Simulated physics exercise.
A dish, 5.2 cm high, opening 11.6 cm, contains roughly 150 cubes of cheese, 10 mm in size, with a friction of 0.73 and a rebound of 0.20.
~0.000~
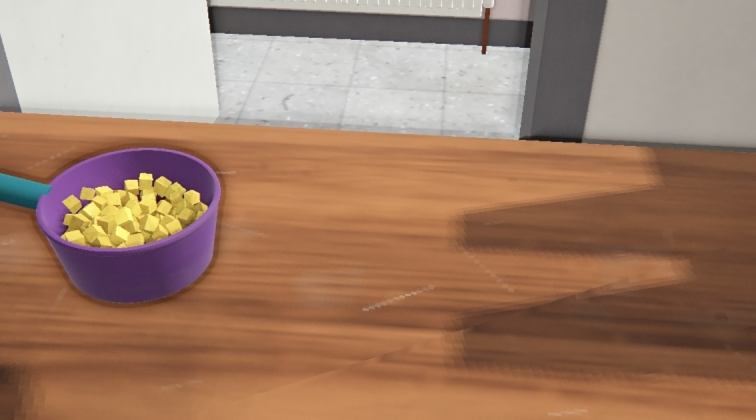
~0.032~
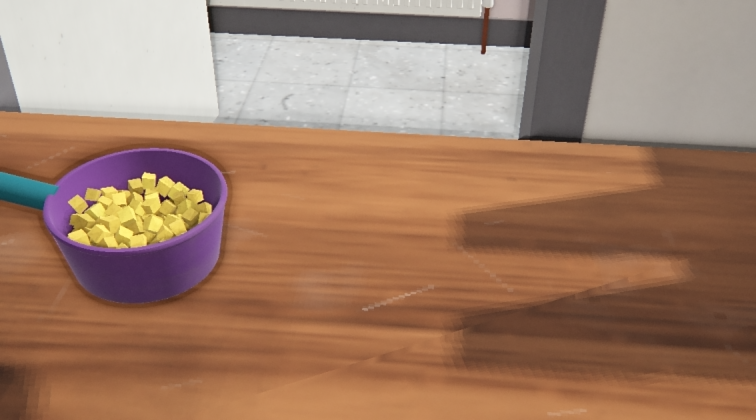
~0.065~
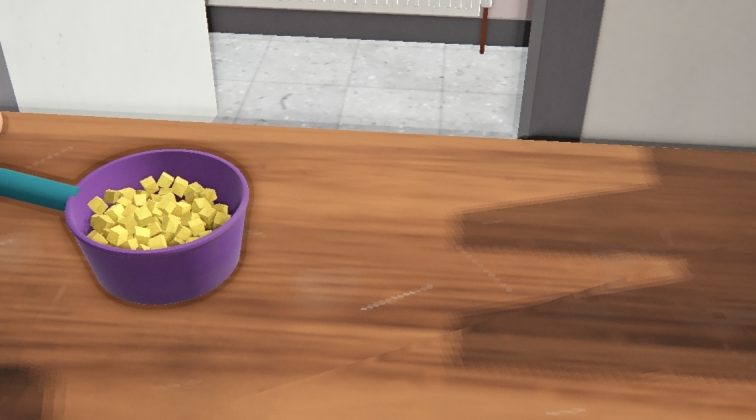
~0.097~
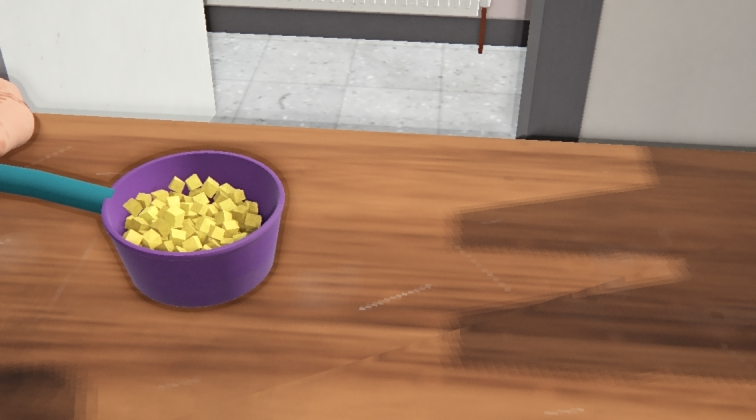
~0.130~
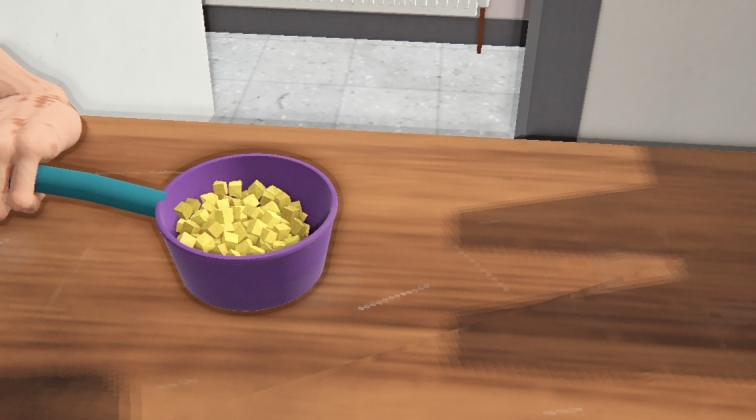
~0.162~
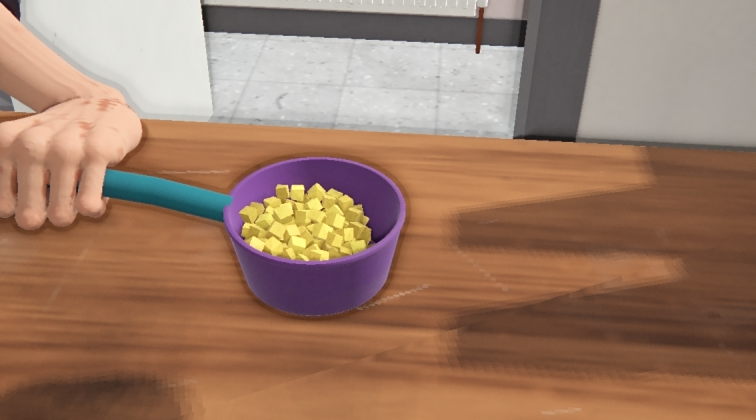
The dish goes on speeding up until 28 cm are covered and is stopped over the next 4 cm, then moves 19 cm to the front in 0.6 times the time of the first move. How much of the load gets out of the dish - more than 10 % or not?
More than 10 %.
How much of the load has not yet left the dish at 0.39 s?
I'd estimate close to 75 per cent still there.
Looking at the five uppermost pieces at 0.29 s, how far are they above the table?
I'd estimate close to 19 centimetres up from the table.
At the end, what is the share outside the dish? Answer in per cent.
35 %.
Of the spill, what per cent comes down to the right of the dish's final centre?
70 %.
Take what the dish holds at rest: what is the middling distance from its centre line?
It comes out near 3.5 cm from the centre line.
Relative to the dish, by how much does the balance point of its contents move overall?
Roughly 2.0 centimetres.
Then, at 0.29 s, tilt 0 degrees; dish 100 %; middle of all pieces near (617, 254).
After 0.39 s, tilt 0 degrees; dish 75 %, in the air 25 %; middle of all pieces near (659, 388).
Then, at 0.49 s, tilt 0 degrees; dish 70 %, in the air 30 %.
Then, at 0.58 s, tilt 0 degrees; dish 65 %, fallen behind where it stops 5 %, fallen right of where it stops 10 %, in the air 20 %.
In the end, at 1.1 s, dish 65 %, fallen in front of where it stops 10 %, fallen behind where it stops 10 %, fallen right of where it stops 15 %.
